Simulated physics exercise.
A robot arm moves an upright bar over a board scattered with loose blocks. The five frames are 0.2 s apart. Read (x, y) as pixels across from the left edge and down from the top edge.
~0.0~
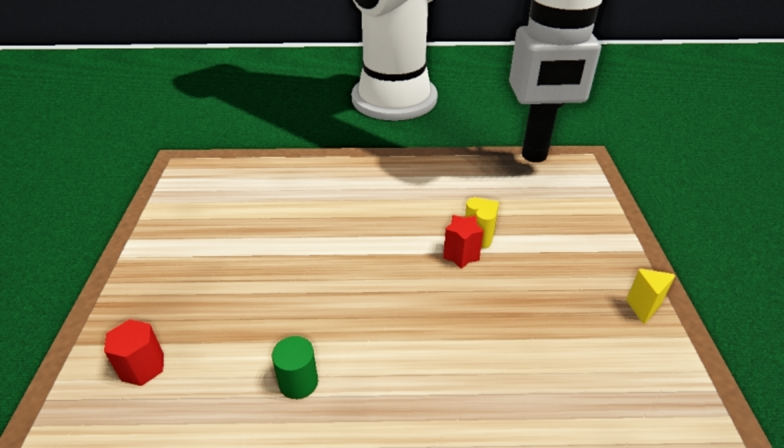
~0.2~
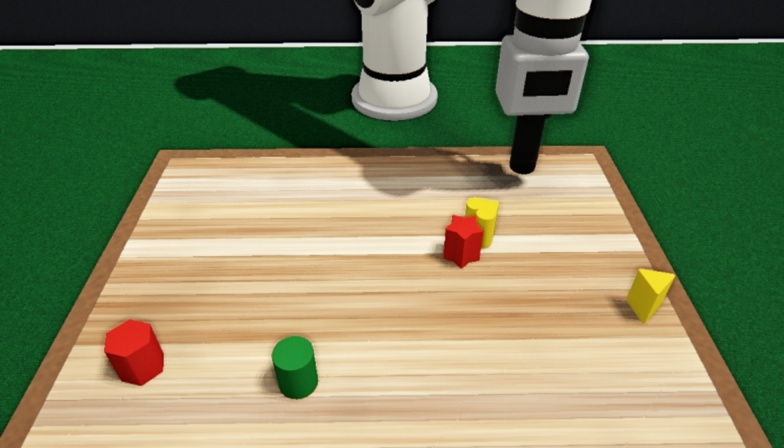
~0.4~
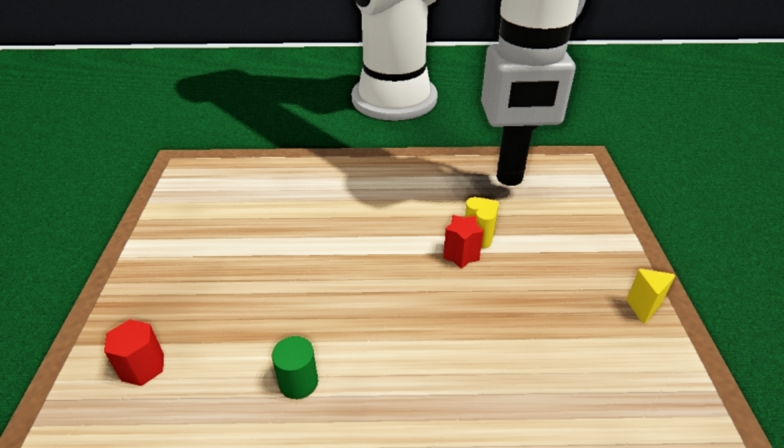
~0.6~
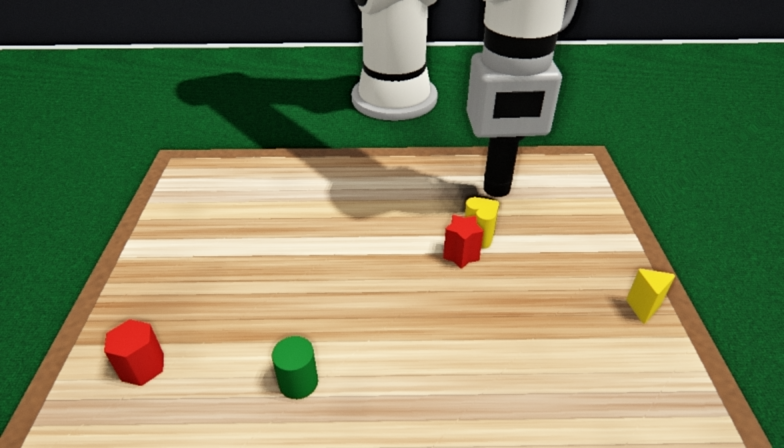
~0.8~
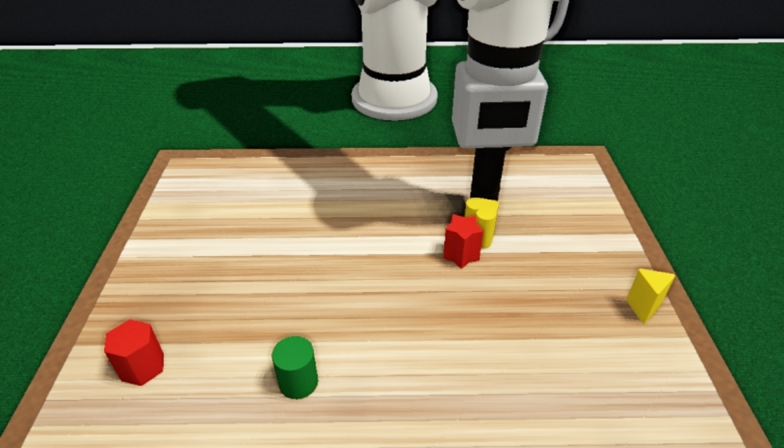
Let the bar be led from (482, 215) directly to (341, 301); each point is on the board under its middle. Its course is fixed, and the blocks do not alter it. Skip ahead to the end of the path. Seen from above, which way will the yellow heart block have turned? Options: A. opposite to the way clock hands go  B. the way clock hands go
It's A.
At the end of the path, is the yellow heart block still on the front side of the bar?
I'd say no.
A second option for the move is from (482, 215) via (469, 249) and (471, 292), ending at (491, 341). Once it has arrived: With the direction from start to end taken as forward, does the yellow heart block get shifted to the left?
That would be a yes.
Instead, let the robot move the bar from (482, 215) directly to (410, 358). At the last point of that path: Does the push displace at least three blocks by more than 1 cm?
I'd say no.
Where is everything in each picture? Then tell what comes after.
The first picture shows tip of the bar at (534, 156), middles of tops, red star-shaped block at (465, 225), yellow heart block at (484, 207).
The second picture shows bar at (522, 168), nothing pushed.
The third picture shows bar at (509, 179), nothing pushed.
The fourth picture shows bar at (497, 190), nothing pushed.
The fifth picture shows bar at (484, 201), red star-shaped block at (465, 225), yellow heart block at (484, 207).
The first path, step by step. One third of the way, bar at (440, 226); red star-shaped block at (465, 231), turned 15° clockwise; yellow heart block at (480, 215), turned 50° anticlockwise.
Two thirds of the way, bar at (392, 255); red star-shaped block at (465, 231), turned 15° clockwise; yellow heart block at (480, 215), turned 50° anticlockwise.
At the end, bar at (339, 287); red star-shaped block at (465, 231), turned 15° clockwise; yellow heart block at (480, 215), turned 50° anticlockwise.
